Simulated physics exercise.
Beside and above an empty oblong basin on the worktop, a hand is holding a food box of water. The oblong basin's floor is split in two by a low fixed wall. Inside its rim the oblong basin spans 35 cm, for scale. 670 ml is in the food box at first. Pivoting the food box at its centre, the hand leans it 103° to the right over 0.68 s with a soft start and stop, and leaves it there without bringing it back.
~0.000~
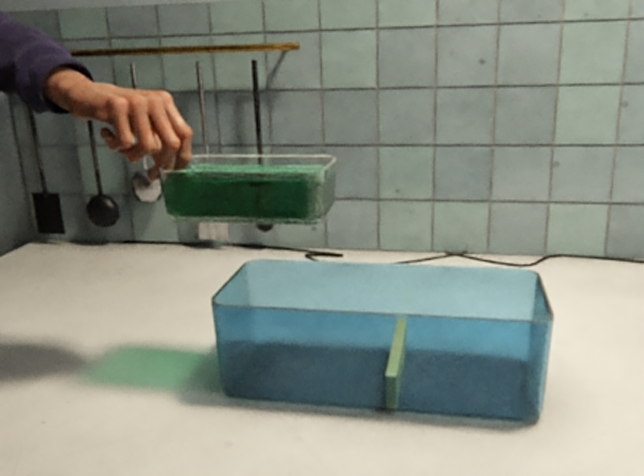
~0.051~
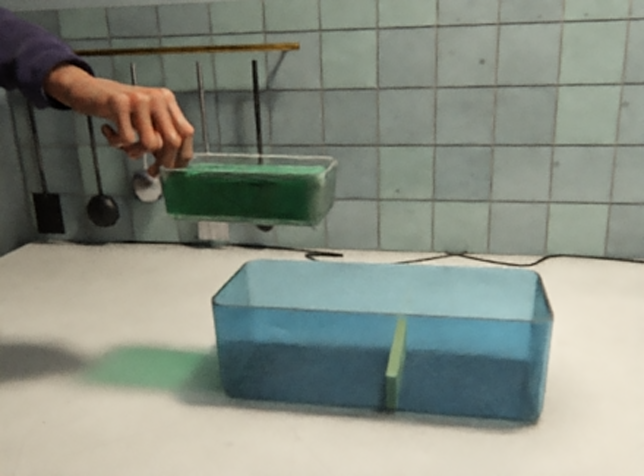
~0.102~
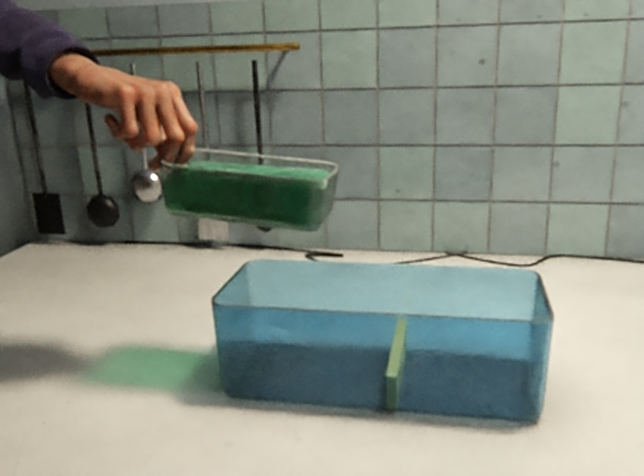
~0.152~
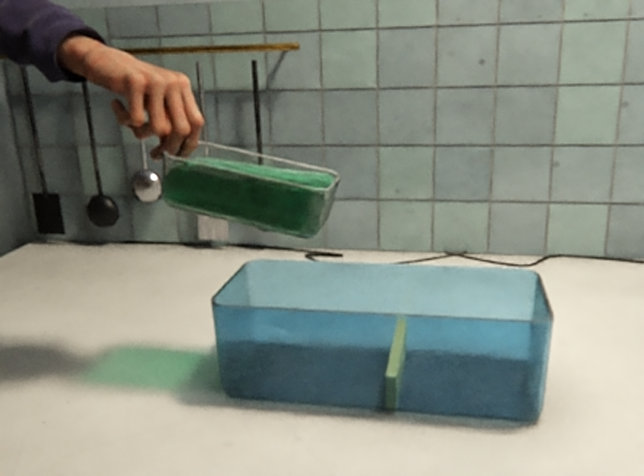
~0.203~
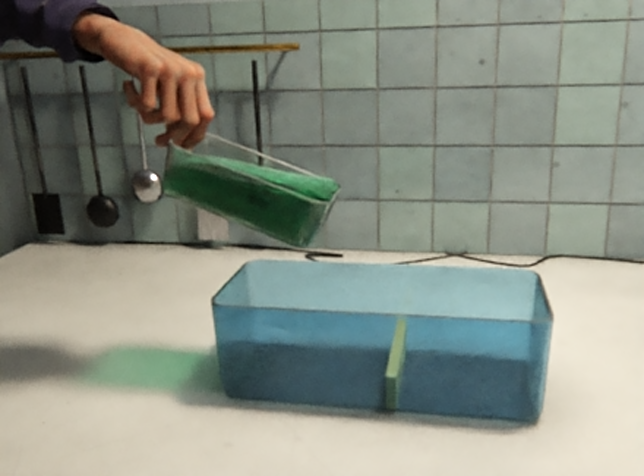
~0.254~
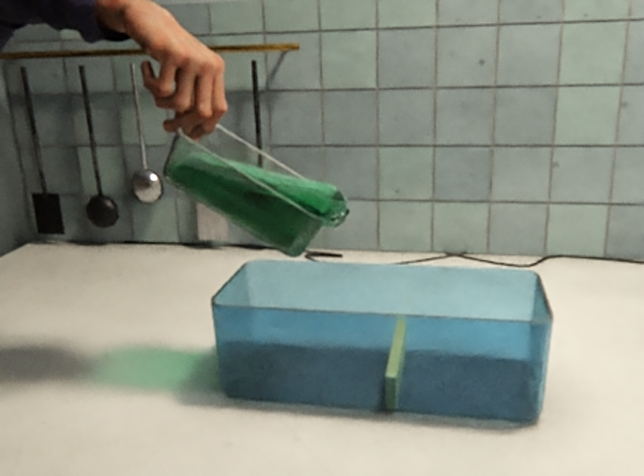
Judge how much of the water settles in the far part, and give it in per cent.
Some 22 per cent settles in the far part.
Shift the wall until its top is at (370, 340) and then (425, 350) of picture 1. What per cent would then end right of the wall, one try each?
Around 60 and 20 percent, in that order.
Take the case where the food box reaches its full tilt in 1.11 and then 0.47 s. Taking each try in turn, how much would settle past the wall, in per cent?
It comes to 40 per cent, and then 20 per cent.
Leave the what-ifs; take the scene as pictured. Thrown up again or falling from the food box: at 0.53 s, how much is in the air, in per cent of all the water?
Close to 16 per cent, I'd say.
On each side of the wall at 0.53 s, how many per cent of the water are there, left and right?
64 per cent left and 14 right, roughly.
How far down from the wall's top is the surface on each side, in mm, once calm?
About 22 mm on the left, about 32 mm on the right.
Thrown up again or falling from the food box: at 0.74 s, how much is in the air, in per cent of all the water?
Something like 10 per cent of the total.
After 0.53 s the tilt is 91° and 6 per cent is still to pour, 63 is left of the wall and 14 right of it.
After 0.74 s the tilt is 103° and 0 per cent is still to pour, 70 is left of the wall and 18 right of it.
After 0.95 s the tilt is 103° and 0 per cent is still to pour, 70 is left of the wall and 21 right of it.
After 1.18 s the tilt is 103° and 0 per cent is still to pour, 69 is left of the wall and 22 right of it.
In the end 69 per cent lies left of the wall, 22 right of it and 9 outside.
